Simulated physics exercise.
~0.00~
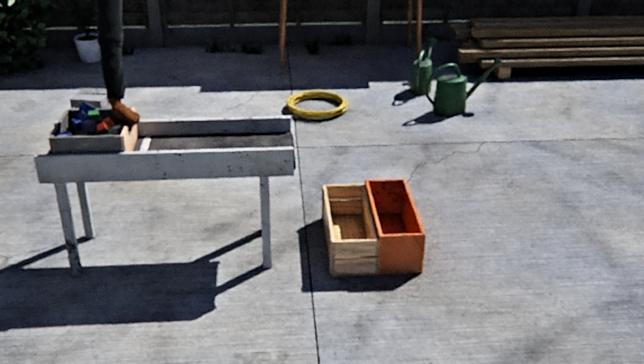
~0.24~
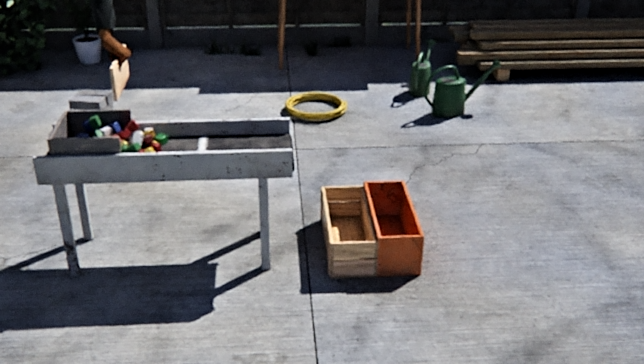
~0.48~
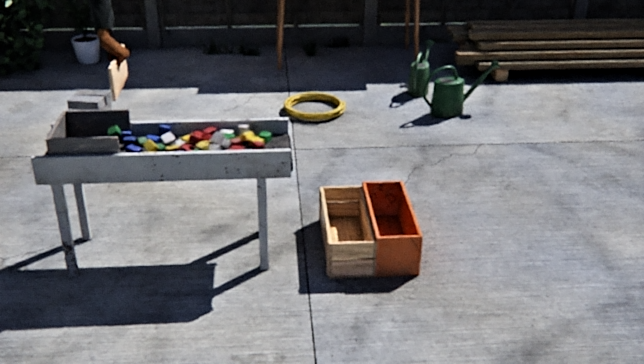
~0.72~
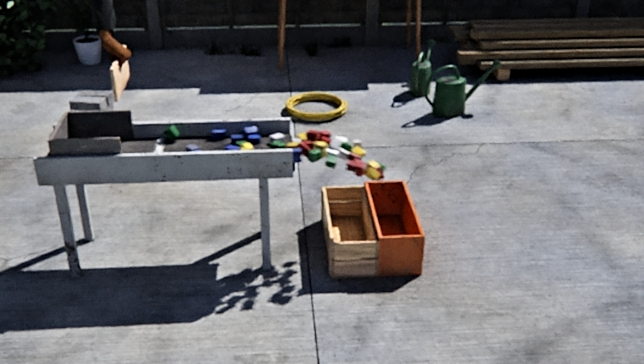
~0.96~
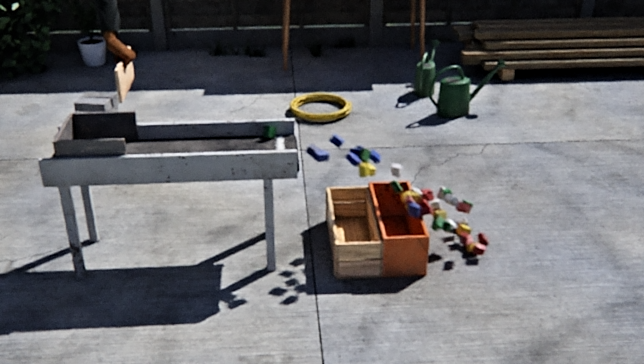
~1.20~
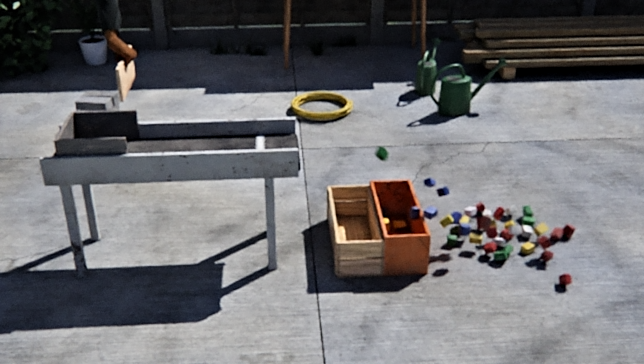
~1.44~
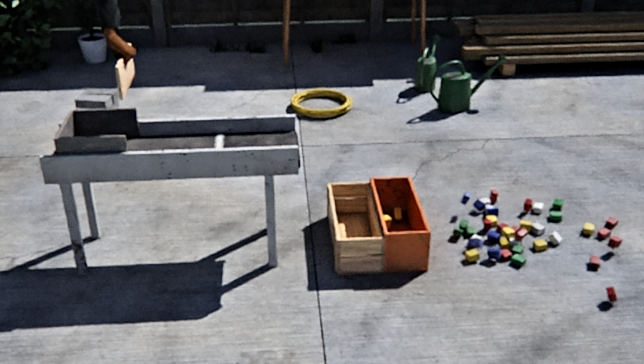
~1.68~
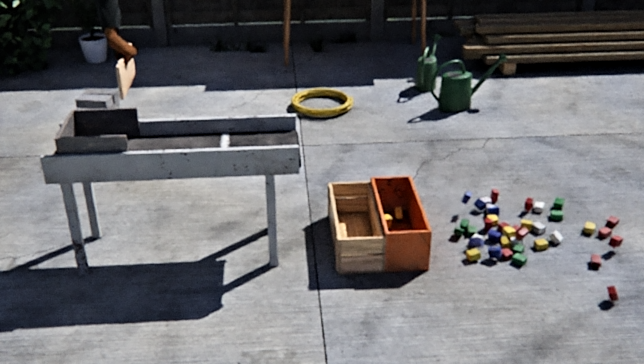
A grey table-like belt held a pen of colourful toy bricks until its gate lifted, then they slid right and flew off the end, mostly clearing the wooden bin and orange tote and scattering on the concrete beyond, with a few landing in the tote.
